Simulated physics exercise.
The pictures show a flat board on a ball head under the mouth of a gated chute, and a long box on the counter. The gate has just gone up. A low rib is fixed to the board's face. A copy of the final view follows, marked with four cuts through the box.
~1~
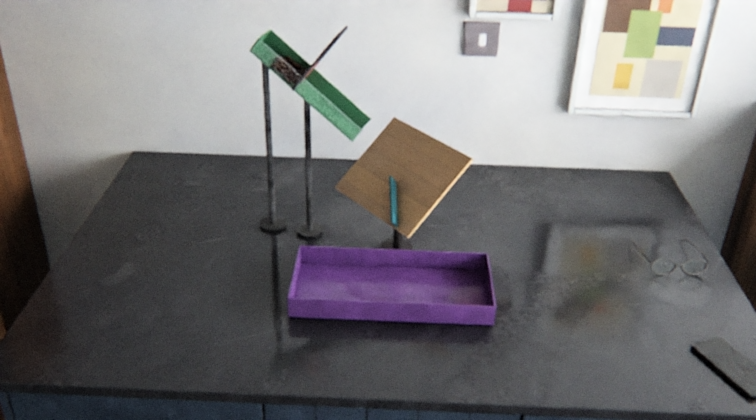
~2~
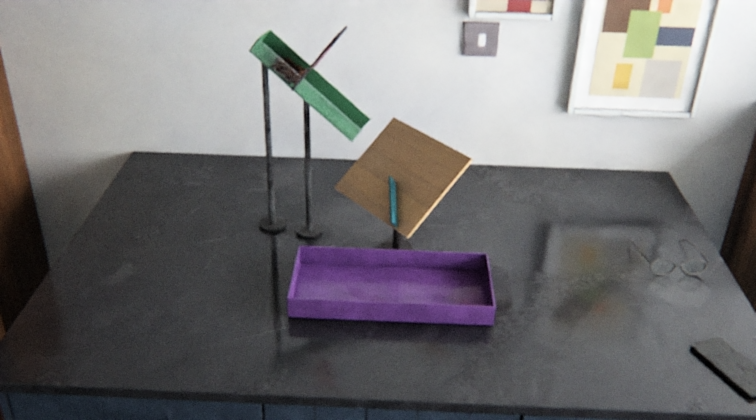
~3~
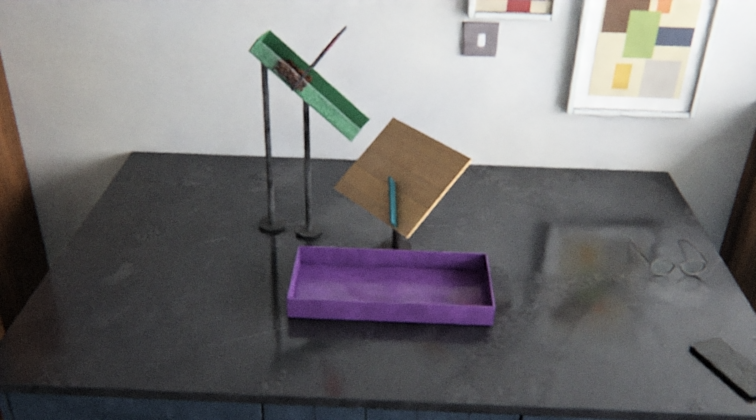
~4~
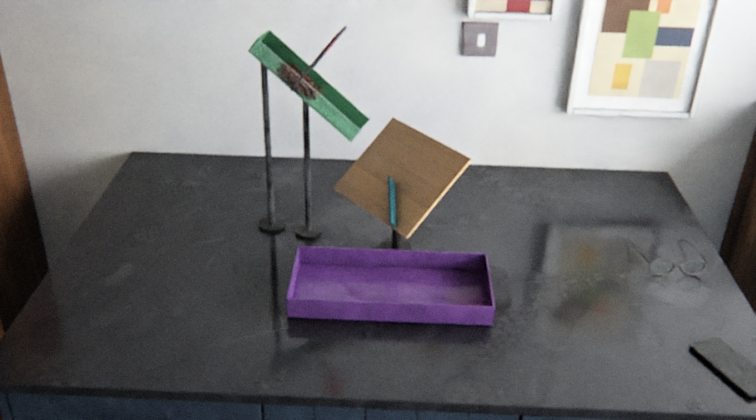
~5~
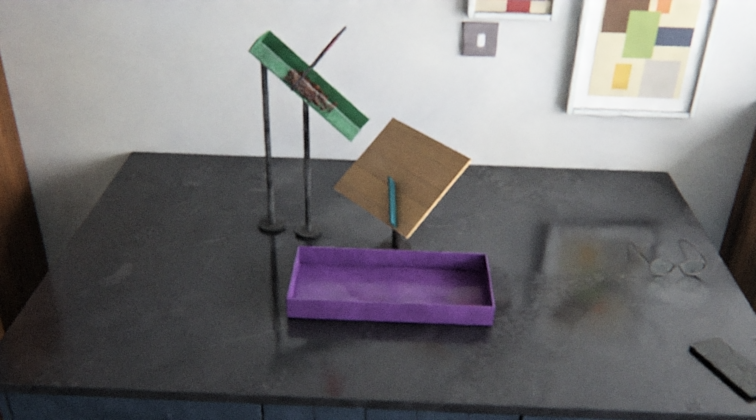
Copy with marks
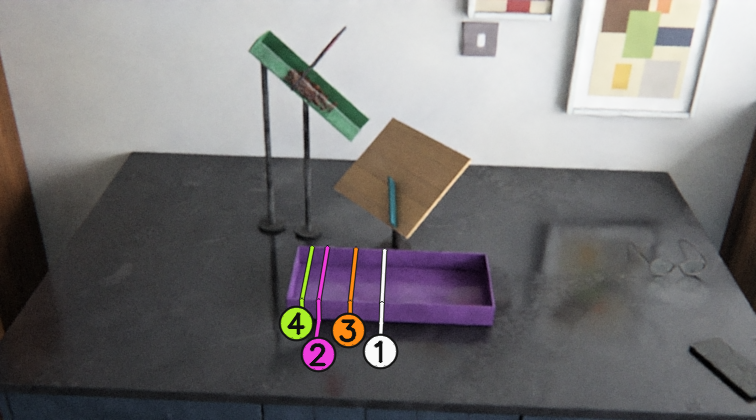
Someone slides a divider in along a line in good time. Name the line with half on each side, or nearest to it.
Line 3.
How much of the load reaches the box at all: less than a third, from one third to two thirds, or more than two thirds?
It is more than two thirds.
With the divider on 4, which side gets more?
Right.
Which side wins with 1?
More lands on the left.
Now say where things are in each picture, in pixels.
In the first picture, load behind the gate near (292, 69), flat chocolate drops; lip of the chute near (357, 136), sloping fairly steeply.
In the second picture, middle of the board near (400, 174), tilted fairly steeply; middle of its low edge near (369, 211); of its high edge near (431, 137).
In the third picture, front corners of the box near (288, 298) and (494, 307), empty; front of the load near (302, 90).
In the fourth picture, middle of the load near (300, 80); its front near (315, 98), close to a quarter of the way to the lip; rib from (389, 176) to (390, 222).
In the fifth picture, middle of the load near (306, 90); its front near (330, 111), close to half of the way to the lip.
On the marked copy, line 1 crosses the front rim at (382, 302); line 2 crosses the front rim at (318, 300); line 3 crosses the front rim at (350, 301); line 4 crosses the front rim at (301, 299).
If 1 is chosen, of what is caught, the bulk on the left of the divider, a small share on the right.
If 2 is chosen, of what is caught, none at all on the left of the divider, the whole lot on the right.
If 3 is chosen, of what is caught, close to half on the left of the divider, close to half on the right.
If 4 is chosen, of what is caught, none at all on the left of the divider, the whole lot on the right.
